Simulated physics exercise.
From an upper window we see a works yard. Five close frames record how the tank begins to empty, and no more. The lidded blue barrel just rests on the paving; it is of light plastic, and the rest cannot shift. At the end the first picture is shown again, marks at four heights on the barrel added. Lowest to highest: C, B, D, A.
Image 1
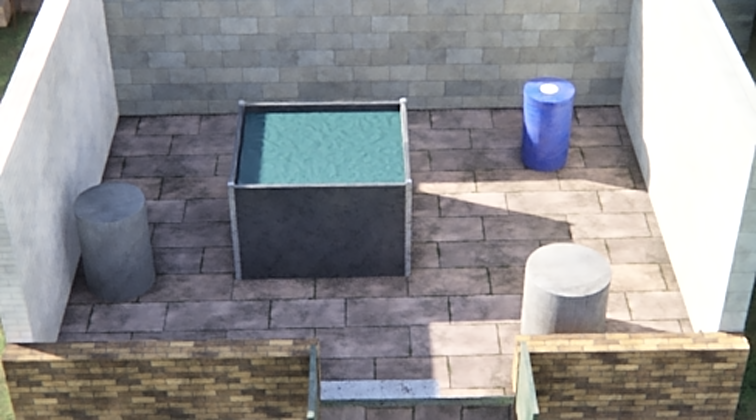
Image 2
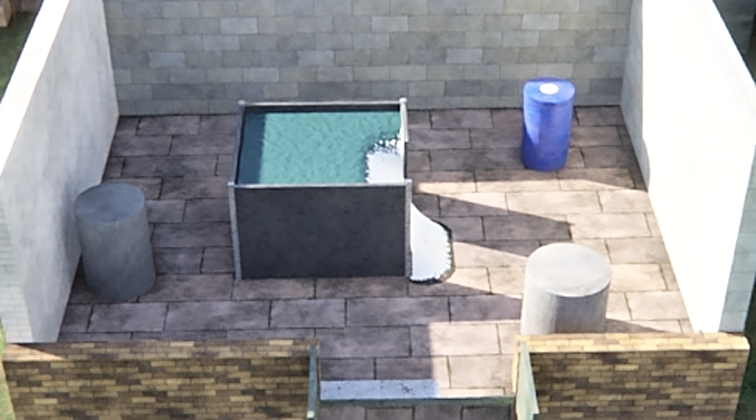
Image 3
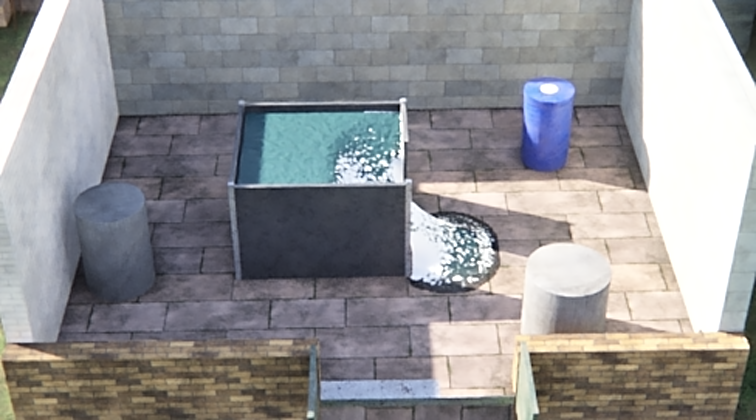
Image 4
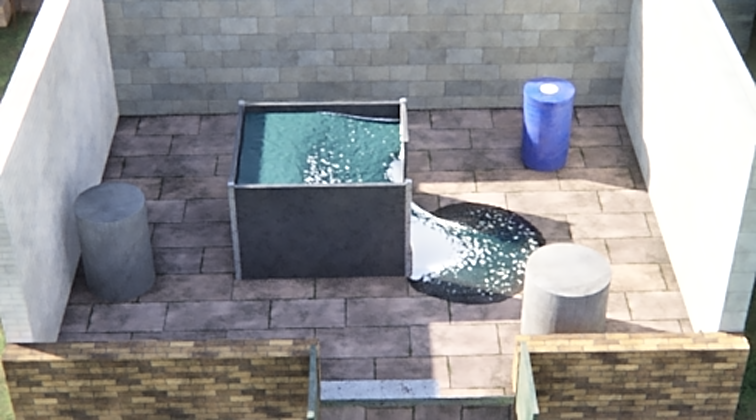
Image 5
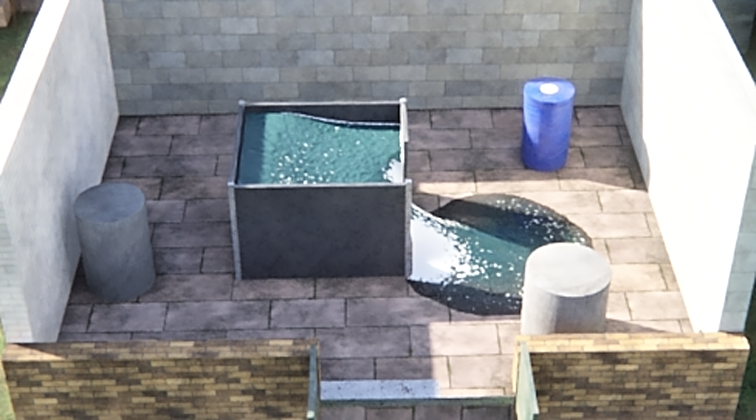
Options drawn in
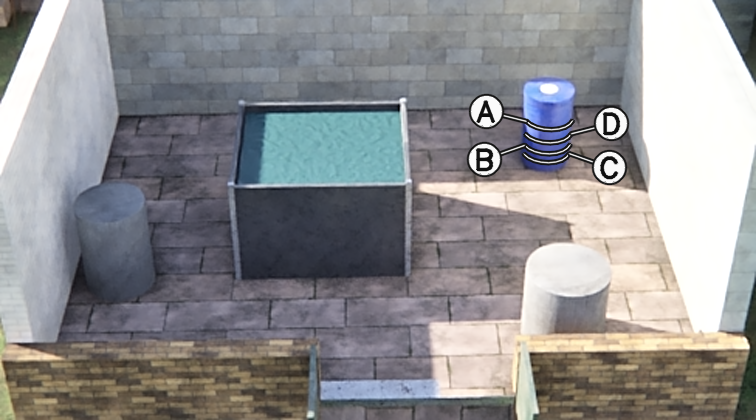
Water gushing from the right side of a dark square tank and spreading across a paved, walled yard, around a grey cylinder.
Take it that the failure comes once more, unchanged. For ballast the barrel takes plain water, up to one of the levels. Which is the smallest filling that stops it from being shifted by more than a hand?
The answer is line B.
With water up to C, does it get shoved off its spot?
Yes.
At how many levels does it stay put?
Three.
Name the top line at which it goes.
That is line C.
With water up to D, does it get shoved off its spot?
No, not at all.
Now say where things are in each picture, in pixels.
In the first picture, lid of the blue barrel at (550, 89); tank full, its middle at (322, 148); open gate at (417, 340).
In the second picture, 2 % of the ground under water, its edge towards the barrel at (437, 225).
In the third picture, 4 % of the ground under water, its edge towards the barrel at (472, 220).
In the fourth picture, 7 % of the ground under water, its edge towards the barrel at (481, 207).
In the fifth picture, lid of the blue barrel at (550, 89); 11 % of the ground under water, its edge towards the barrel at (475, 200).
In white, A at (551, 129); B at (549, 153); C at (548, 162); D at (550, 142); from the bottom up C, B, D, A.
For line A, it does not move.
For line B, it does not move.
For line C, it is pushed about twice its own width away.
For line D, it does not move.
